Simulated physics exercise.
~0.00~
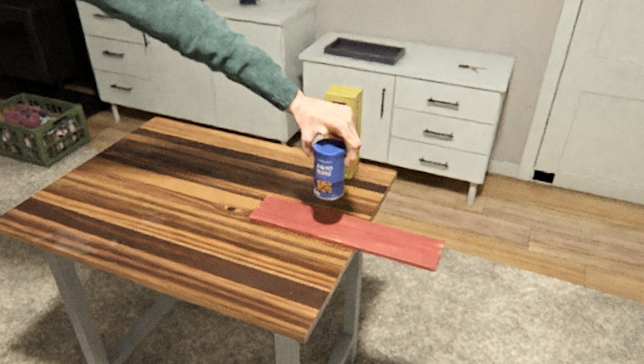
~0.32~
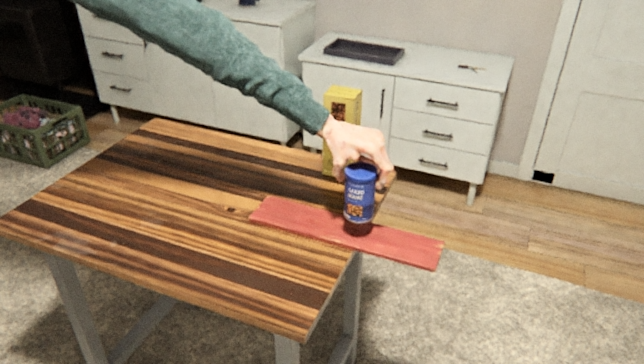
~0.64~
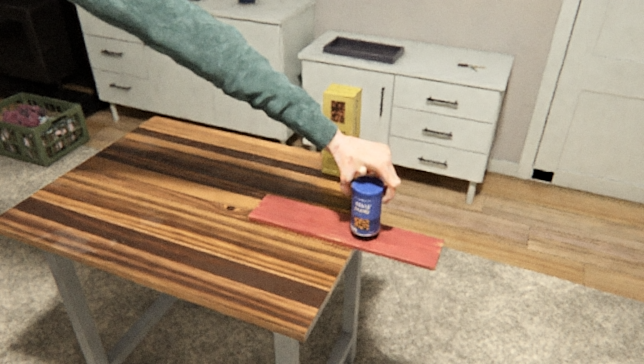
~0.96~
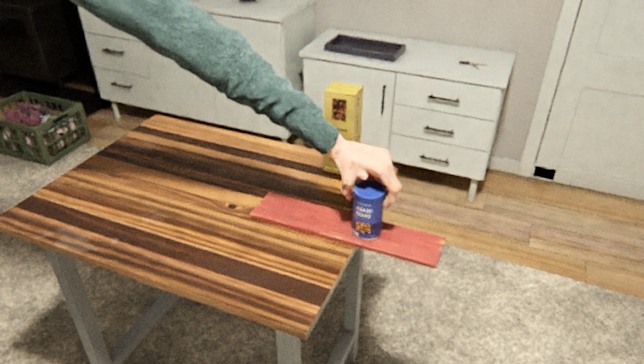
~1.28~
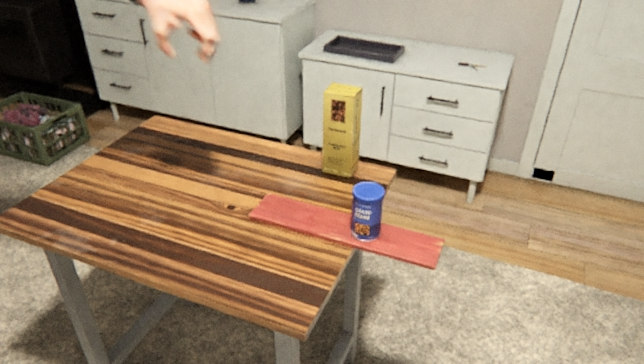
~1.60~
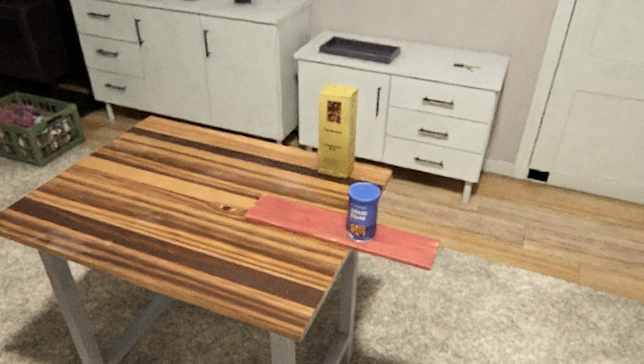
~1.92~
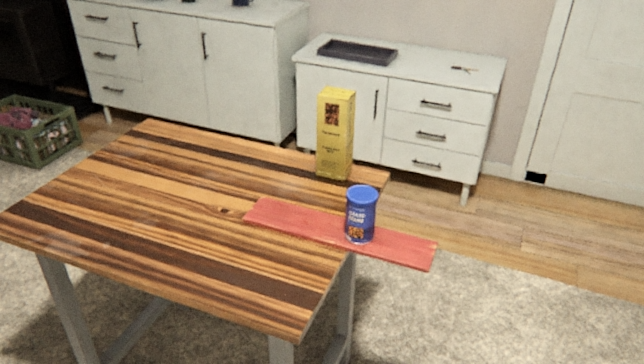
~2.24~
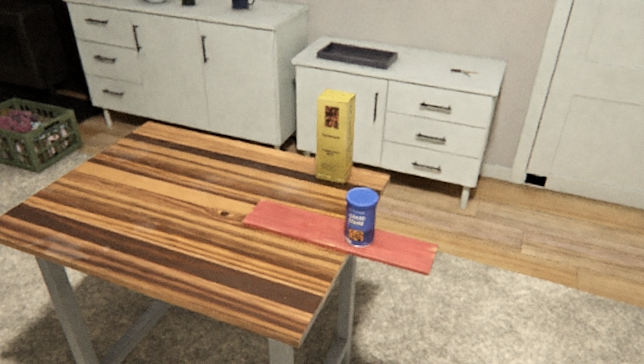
An arm in a green sleeve reaches in from the upper left over a striped wooden table, seen from slightly above in a room with white cabinets, a pale rug and a green crate at the left. A red board lies across the table's right side and sticks out past the edge, with a yellow carton standing behind it. The hand carries a blue tin to the right and lowers it upright onto the board near the table's edge. It then lets go and draws back out of view. The tin stays upright, and the board rests in place, still overhanging, beside the unmoved carton.
